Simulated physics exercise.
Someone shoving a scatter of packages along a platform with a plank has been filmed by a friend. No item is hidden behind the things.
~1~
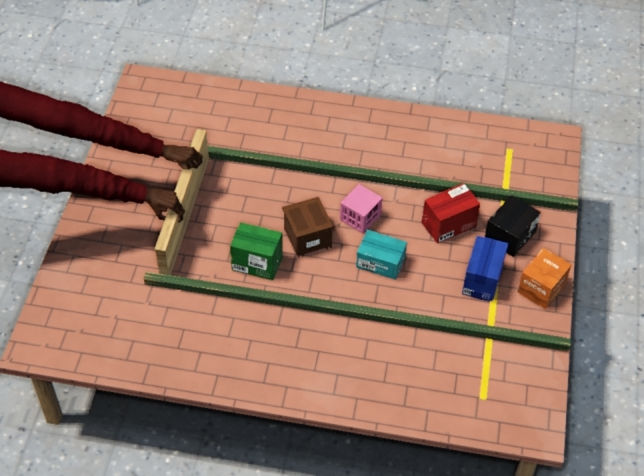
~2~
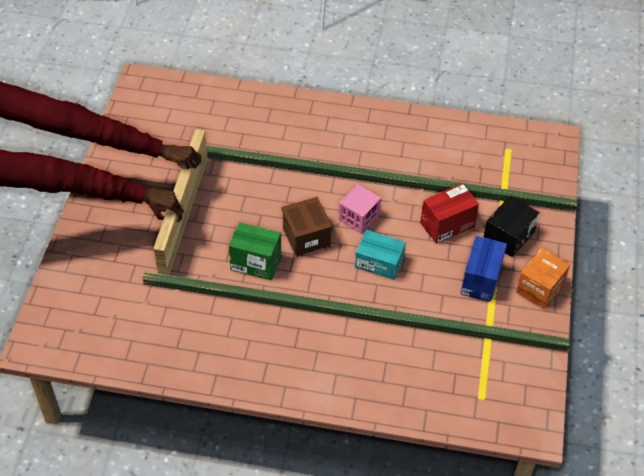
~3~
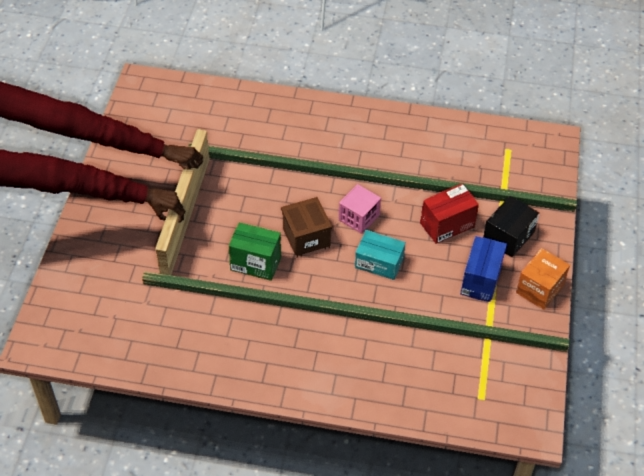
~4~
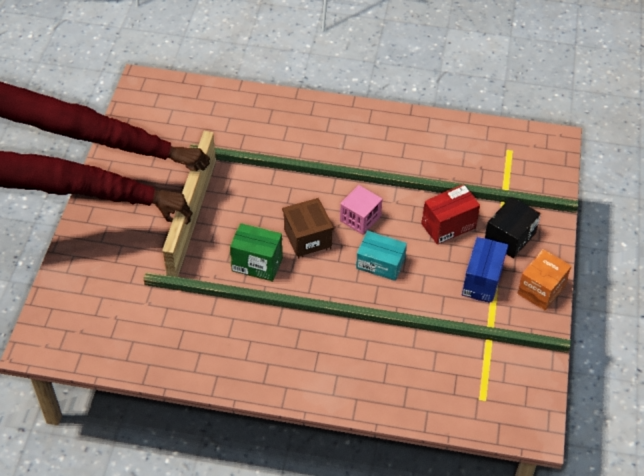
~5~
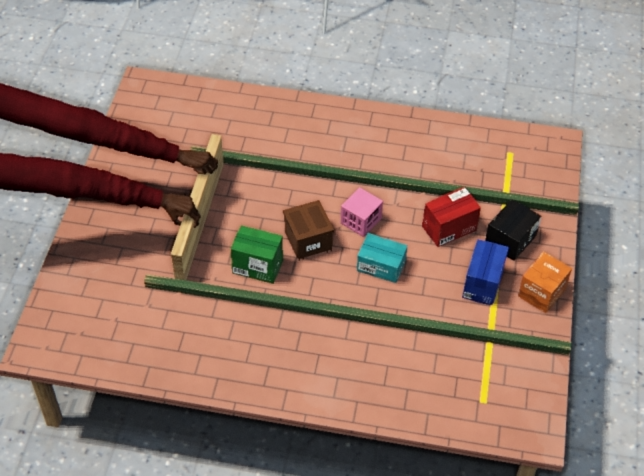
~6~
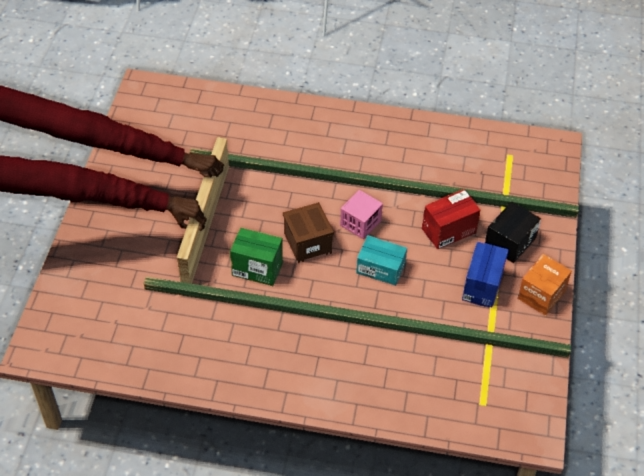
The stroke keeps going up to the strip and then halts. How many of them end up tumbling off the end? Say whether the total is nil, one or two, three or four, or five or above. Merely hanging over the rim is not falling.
The ones going over the edge come to either three or four, I'd say.
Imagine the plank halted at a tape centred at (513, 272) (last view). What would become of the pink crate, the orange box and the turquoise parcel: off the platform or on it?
Check: The pink crate remains in place; the orange box takes the fall; the turquoise parcel takes the fall.
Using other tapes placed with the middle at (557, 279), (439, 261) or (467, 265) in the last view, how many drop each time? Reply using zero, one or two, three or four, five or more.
Going one by one, the answers are five or over, zero and one to two.
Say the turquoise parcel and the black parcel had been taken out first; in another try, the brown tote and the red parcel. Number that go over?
In the first try 1, in the other 1.
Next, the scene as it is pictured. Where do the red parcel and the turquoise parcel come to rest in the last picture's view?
Near (550, 220) and (563, 286).
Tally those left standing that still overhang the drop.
That would be 1.
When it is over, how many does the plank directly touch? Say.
Counting them up gives 3.
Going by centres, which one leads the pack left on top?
It's the turquoise parcel.
A little later, none off yet; orange box at rest near (544, 285); black parcel at rest near (513, 232); blue box at rest near (485, 275).
Next, none off yet; orange box at rest near (544, 285); black parcel at rest near (513, 232); blue box shifted a little near (499, 276).
When it is over, the number that fall off is three or four; down, blue box, black parcel and orange box.
